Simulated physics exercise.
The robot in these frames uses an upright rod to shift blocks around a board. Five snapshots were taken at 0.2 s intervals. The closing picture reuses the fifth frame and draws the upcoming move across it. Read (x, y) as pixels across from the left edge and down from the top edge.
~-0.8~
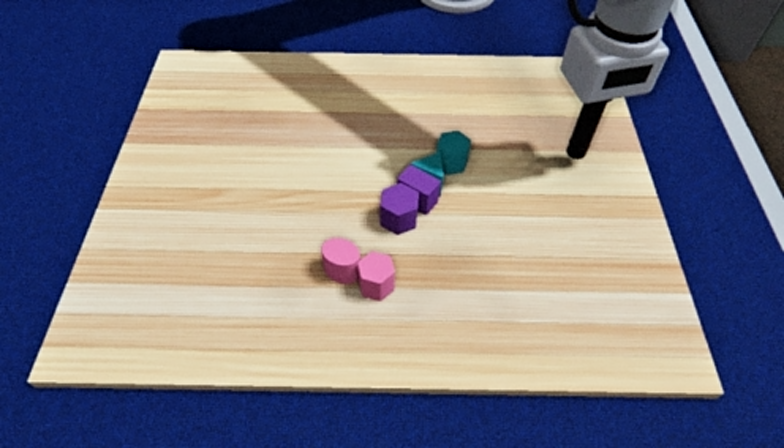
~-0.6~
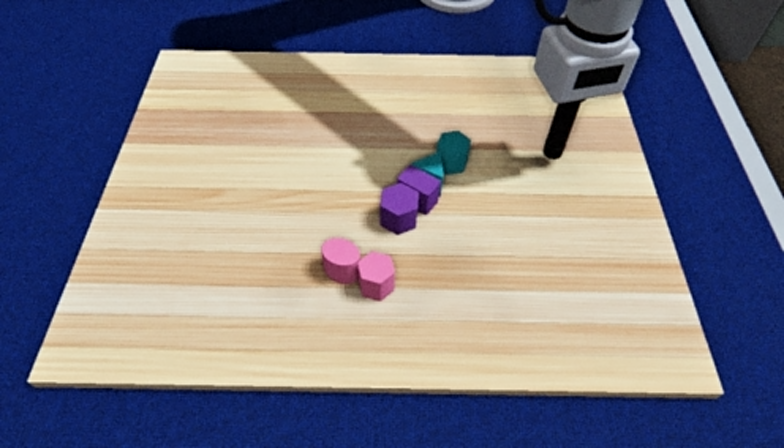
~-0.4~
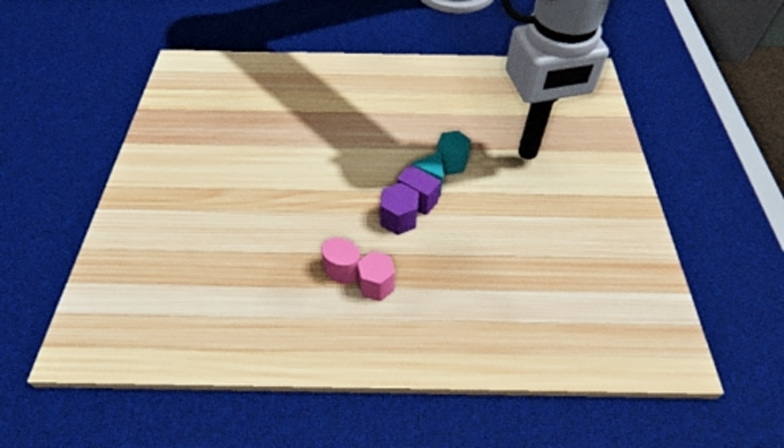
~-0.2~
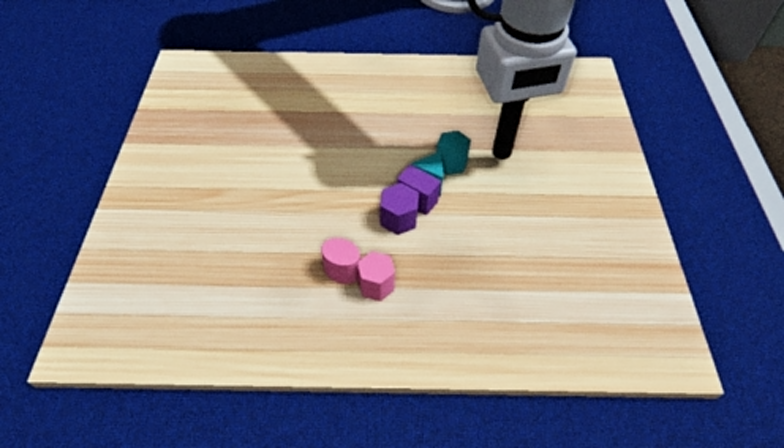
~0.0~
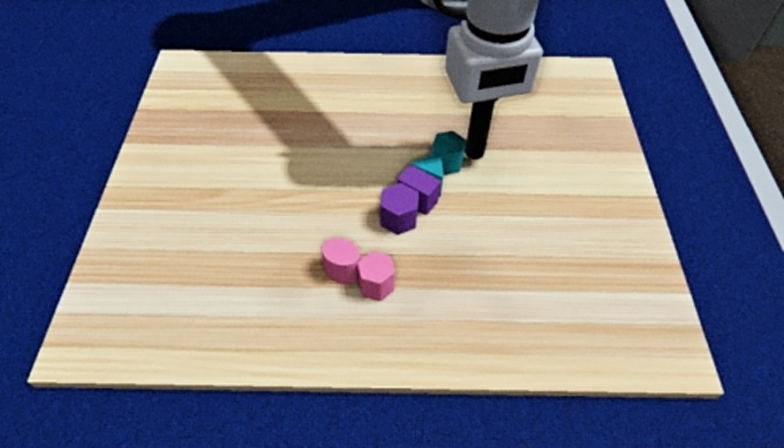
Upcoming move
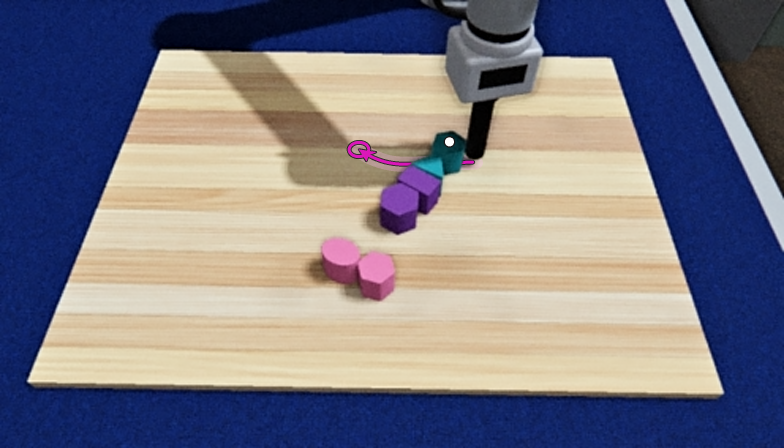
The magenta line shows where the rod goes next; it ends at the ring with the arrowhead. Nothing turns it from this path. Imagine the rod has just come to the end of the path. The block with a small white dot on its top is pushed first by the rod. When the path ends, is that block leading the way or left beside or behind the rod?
By then it is in front of the rod.
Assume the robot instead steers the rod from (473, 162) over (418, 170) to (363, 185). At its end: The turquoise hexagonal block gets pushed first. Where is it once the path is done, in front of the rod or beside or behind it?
Expect to find it next to or behind the rod.
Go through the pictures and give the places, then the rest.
In the first picture, lower end of the rod at (576, 153), tops of blocks, purple hexagonal block at (400, 198), purple oblong at (419, 179), turquoise triangular piece at (431, 163), turquoise hexagonal block at (454, 142).
In the second picture, rod at (552, 153), blocks as before.
In the third picture, rod at (527, 153), blocks as before.
In the fourth picture, rod at (502, 154), blocks as before.
In the fifth picture, rod at (474, 154), purple hexagonal block at (400, 198), purple oblong at (419, 179), turquoise triangular piece at (431, 163), turquoise hexagonal block at (449, 142).
The drawn path runs from (473, 162) via (433, 163) and (393, 163), ending at (359, 149); the dot is on the turquoise hexagonal block.
The first path, step by step. One third of the way, rod at (434, 155); purple hexagonal block at (398, 204); purple oblong at (413, 180), turned 25° anticlockwise; turquoise triangular piece at (407, 157), turned 55° anticlockwise; turquoise hexagonal block at (411, 135).
Two thirds of the way, rod at (393, 155); purple hexagonal block at (398, 205); purple oblong at (413, 180), turned 30° anticlockwise; turquoise triangular piece at (395, 158), turned 80° anticlockwise; turquoise hexagonal block at (375, 127), turned 50° clockwise.
At the end, rod at (359, 141); purple hexagonal block at (398, 205); purple oblong at (413, 180), turned 30° anticlockwise; turquoise triangular piece at (395, 158), turned 80° anticlockwise; turquoise hexagonal block at (350, 110), turned 85° clockwise.
